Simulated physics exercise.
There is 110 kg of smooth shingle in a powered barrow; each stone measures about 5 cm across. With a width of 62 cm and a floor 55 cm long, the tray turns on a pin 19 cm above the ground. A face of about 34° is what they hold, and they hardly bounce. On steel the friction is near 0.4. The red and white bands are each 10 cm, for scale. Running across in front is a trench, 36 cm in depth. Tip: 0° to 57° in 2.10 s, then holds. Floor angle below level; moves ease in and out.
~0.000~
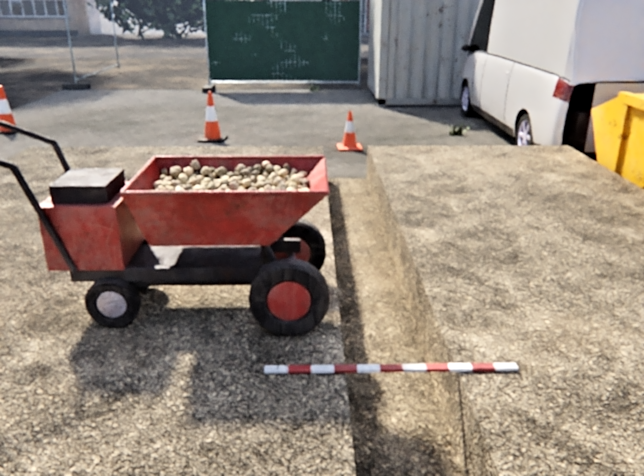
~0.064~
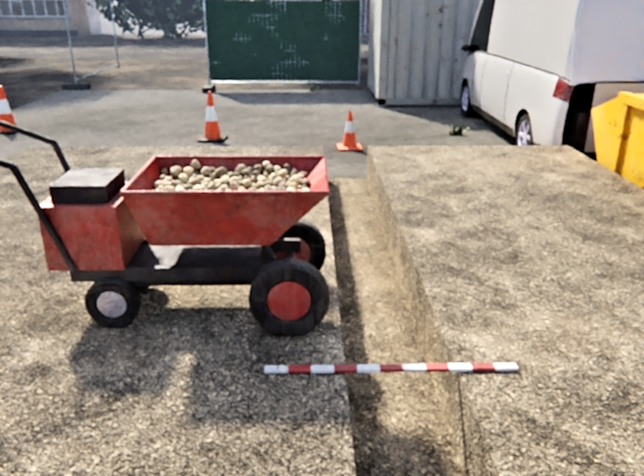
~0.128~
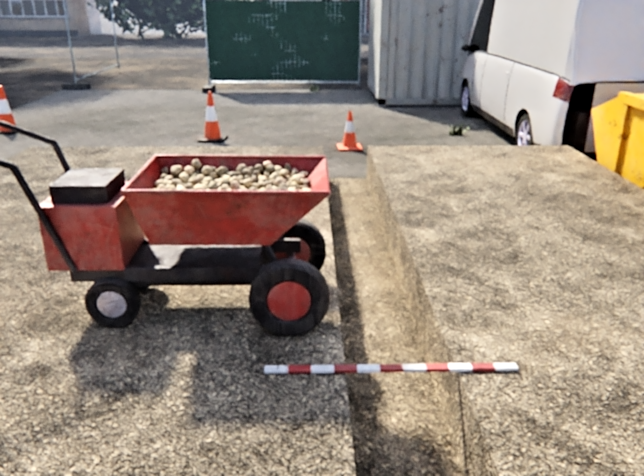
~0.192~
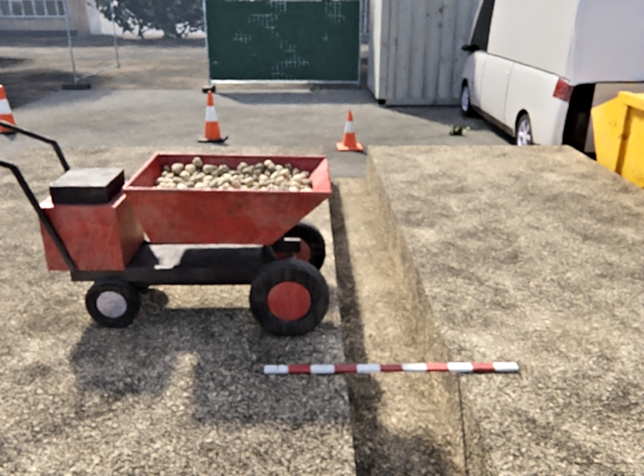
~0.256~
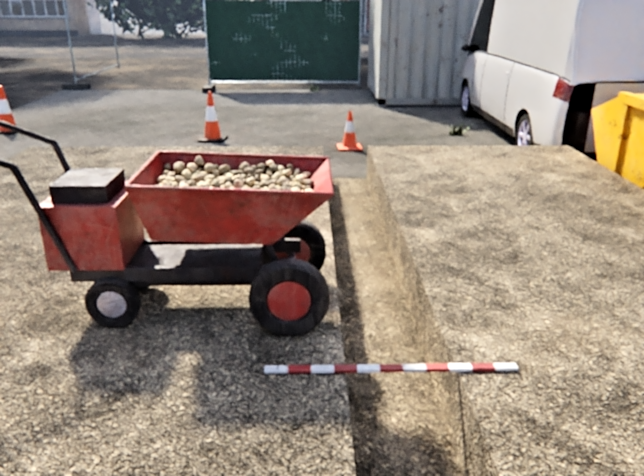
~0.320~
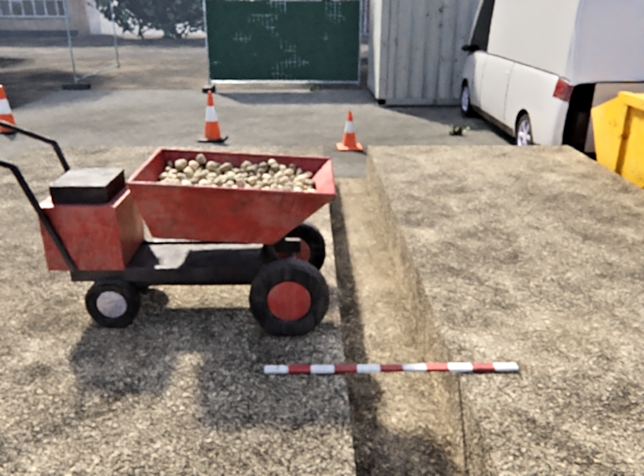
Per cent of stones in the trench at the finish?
About 62 %.
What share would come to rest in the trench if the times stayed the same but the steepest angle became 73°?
In that case near 45 per cent.
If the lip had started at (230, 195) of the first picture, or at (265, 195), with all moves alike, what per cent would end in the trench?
I'd say some 95 per cent and some 100 per cent.
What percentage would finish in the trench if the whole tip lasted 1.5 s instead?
With that change, it comes to around 55 per cent.
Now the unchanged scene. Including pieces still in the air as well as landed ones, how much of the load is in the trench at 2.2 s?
Roughly 25 percent of the load.
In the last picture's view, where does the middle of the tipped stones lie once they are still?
Their middle is at about (416, 346).
After 1.6 s the floor is at 48°; 100 % in the tray; the foremost stones are at (391, 224).
After 2.2 s the floor is at 57°; 54 % in the tray, 23 % in the trench, 23 % past the trench; the foremost stones are at (495, 293).
After 2.5 s the floor is at 57°; 28 % in the tray, 34 % in the trench, 38 % past the trench; the foremost stones are at (547, 284).
After 4.5 s the floor is at 57°; 0 % in the tray, 62 % in the trench, 38 % past the trench; the foremost stones are at (570, 266).
